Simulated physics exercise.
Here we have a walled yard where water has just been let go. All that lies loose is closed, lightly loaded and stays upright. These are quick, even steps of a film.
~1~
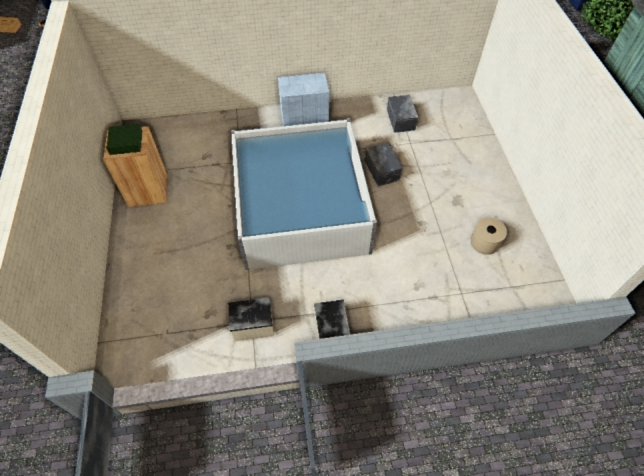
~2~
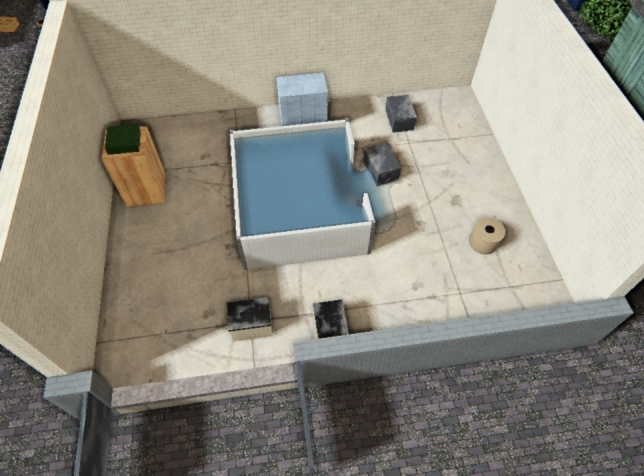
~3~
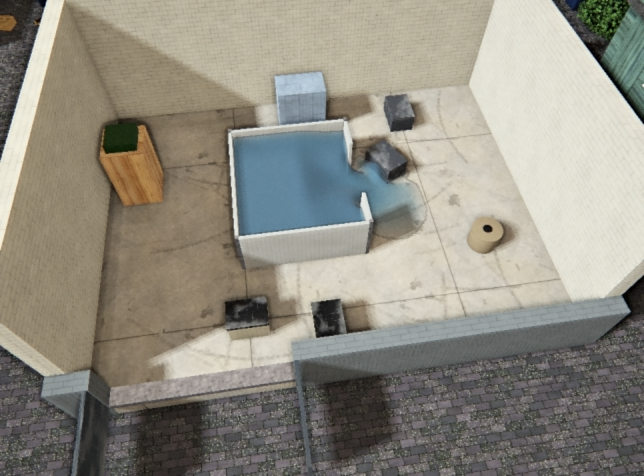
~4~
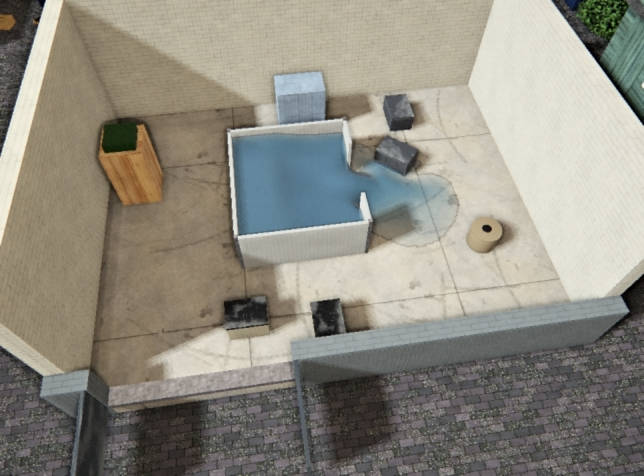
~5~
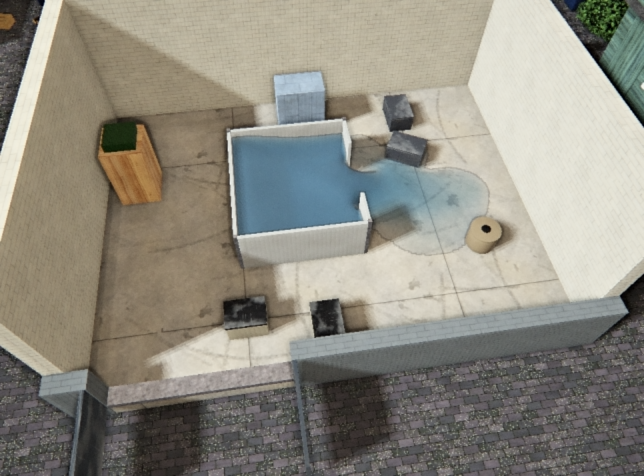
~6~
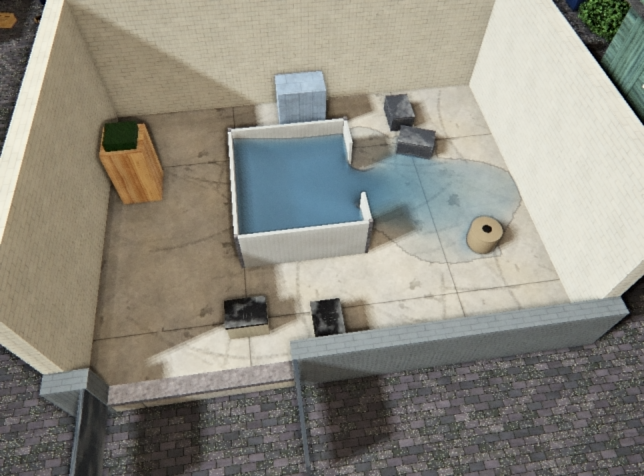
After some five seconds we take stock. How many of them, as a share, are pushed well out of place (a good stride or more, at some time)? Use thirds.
That comes to two thirds or above.
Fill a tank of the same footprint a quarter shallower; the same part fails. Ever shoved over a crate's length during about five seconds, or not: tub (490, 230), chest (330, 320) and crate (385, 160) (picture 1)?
In that order: Moved that far, moved that far, yes.
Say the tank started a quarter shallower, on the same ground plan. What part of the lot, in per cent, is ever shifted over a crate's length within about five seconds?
I make it 60 per cent.
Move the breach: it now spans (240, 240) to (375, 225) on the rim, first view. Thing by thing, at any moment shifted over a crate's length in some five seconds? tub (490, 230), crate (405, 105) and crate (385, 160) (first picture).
As listed: Pushed that far, under that, under that.
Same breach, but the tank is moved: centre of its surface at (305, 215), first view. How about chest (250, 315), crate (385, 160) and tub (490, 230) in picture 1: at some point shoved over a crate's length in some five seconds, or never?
In turn: Shifted that much, not that far, swept aside.
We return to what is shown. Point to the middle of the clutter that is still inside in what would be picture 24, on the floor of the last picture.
At about (342, 226).
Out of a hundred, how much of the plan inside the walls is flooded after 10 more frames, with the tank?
Close to 45 %.
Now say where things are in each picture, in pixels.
In the first frame, a crate at (384, 158) rests on the ground; a crate at (403, 107), on the bottom; 0 of 5 have shifted.
In the second frame, a crate at (383, 158), on the bottom; a crate at (402, 107) rests on the ground; 0 of 5 have shifted.
In the third frame, a crate at (387, 155) rests on the ground, close to its start; a crate at (400, 106) rests on the ground; 1 of 5 have shifted.
In the fourth frame, a crate at (397, 149) rests on the ground, a stride from its start; a crate at (399, 106) rests on the ground; 1 of 5 have shifted.
In the fifth frame, a crate at (408, 143), on the bottom, a stride from its start; a crate at (399, 106) rests on the ground; 1 of 5 have shifted.
In the sixth frame, a crate at (417, 136) rests on the ground, a stride from its start; a crate at (400, 106), on the bottom; 1 of 5 have shifted.
A moment on, 1 of 5 are well off their spots; 0 afloat.
Next, 2 of 5 are well off their spots; 2 afloat.
Later, 3 of 5 are well off their spots; 1 afloat.
In the end, 5 of 5 are well off their spots, and 5 have been at some point; 1 afloat.
